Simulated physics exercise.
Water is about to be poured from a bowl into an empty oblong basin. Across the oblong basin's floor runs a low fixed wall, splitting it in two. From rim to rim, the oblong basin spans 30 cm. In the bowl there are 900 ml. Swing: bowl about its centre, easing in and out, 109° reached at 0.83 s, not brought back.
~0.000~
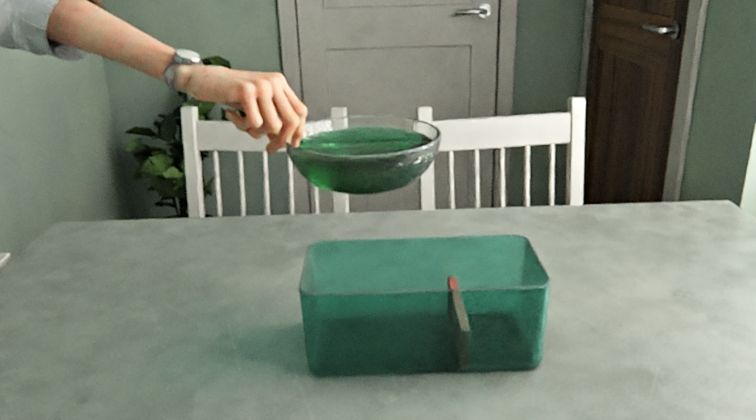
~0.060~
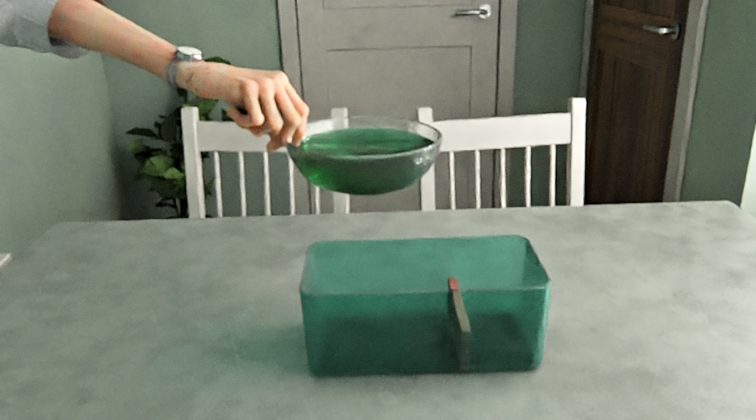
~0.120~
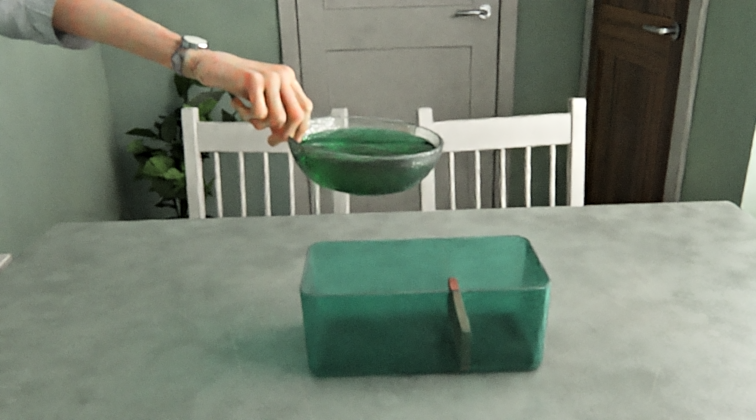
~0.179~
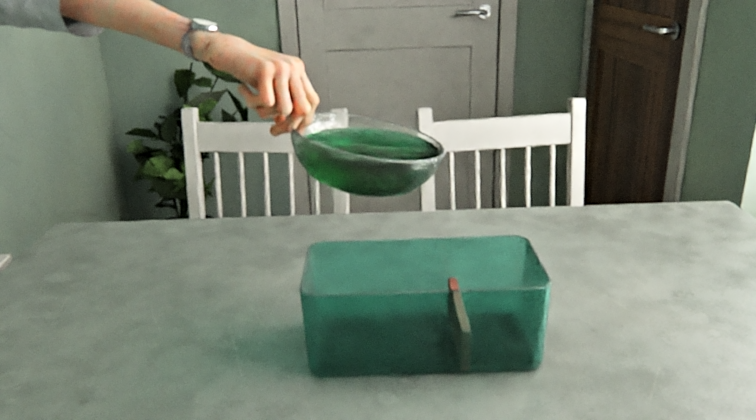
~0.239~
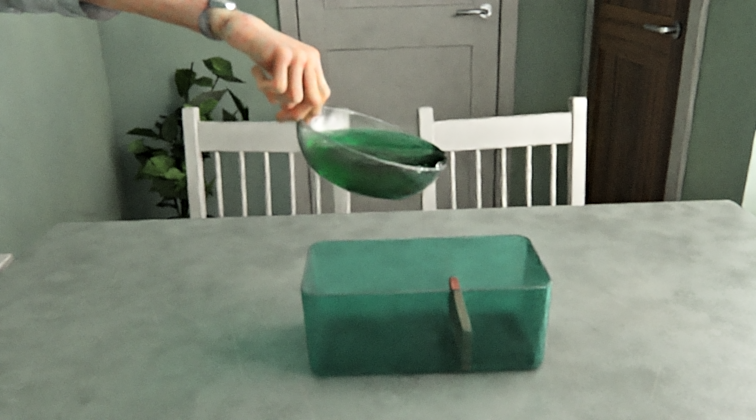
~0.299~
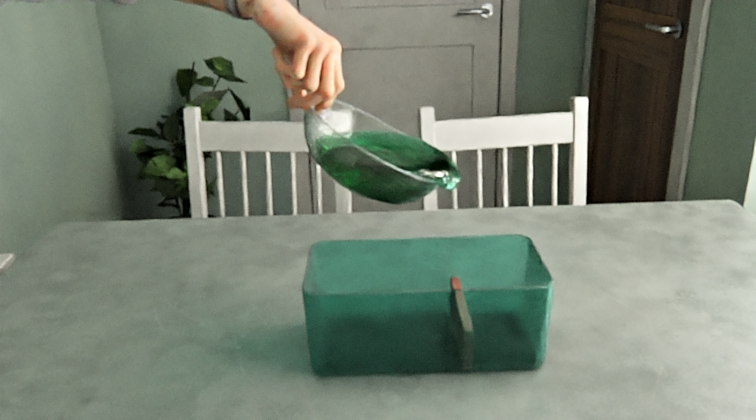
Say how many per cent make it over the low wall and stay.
About 63 per cent makes it over and stays.
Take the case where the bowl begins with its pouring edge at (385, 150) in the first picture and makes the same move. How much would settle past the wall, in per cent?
Then I'd expect something near 10 per cent.
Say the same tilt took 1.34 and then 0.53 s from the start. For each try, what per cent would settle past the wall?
75 per cent first, 50 per cent second.
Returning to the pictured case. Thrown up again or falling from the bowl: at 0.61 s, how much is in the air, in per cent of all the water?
Around 24 in a hundred.
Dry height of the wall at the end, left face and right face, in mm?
Some 46 mm on the left and 14 mm on the right.
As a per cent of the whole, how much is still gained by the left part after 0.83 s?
Near 4 percent, give or take.
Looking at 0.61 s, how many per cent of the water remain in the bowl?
Near 5 in a hundred.
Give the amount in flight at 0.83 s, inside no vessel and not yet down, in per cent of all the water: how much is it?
Near 22 percent.
By 0.61 s the tilt is 91° and 5 per cent is still to pour, 7 is left of the wall and 64 right of it.
By 0.83 s the tilt is 109° and 0 per cent is still to pour, 27 is left of the wall and 50 right of it.
By 1.07 s the tilt is 109° and 0 per cent is still to pour, 31 is left of the wall and 63 right of it.
By 1.33 s the tilt is 109° and 0 per cent is still to pour, 31 is left of the wall and 63 right of it.
At rest 31 per cent lies left of the wall, 63 right of it and 6 outside.
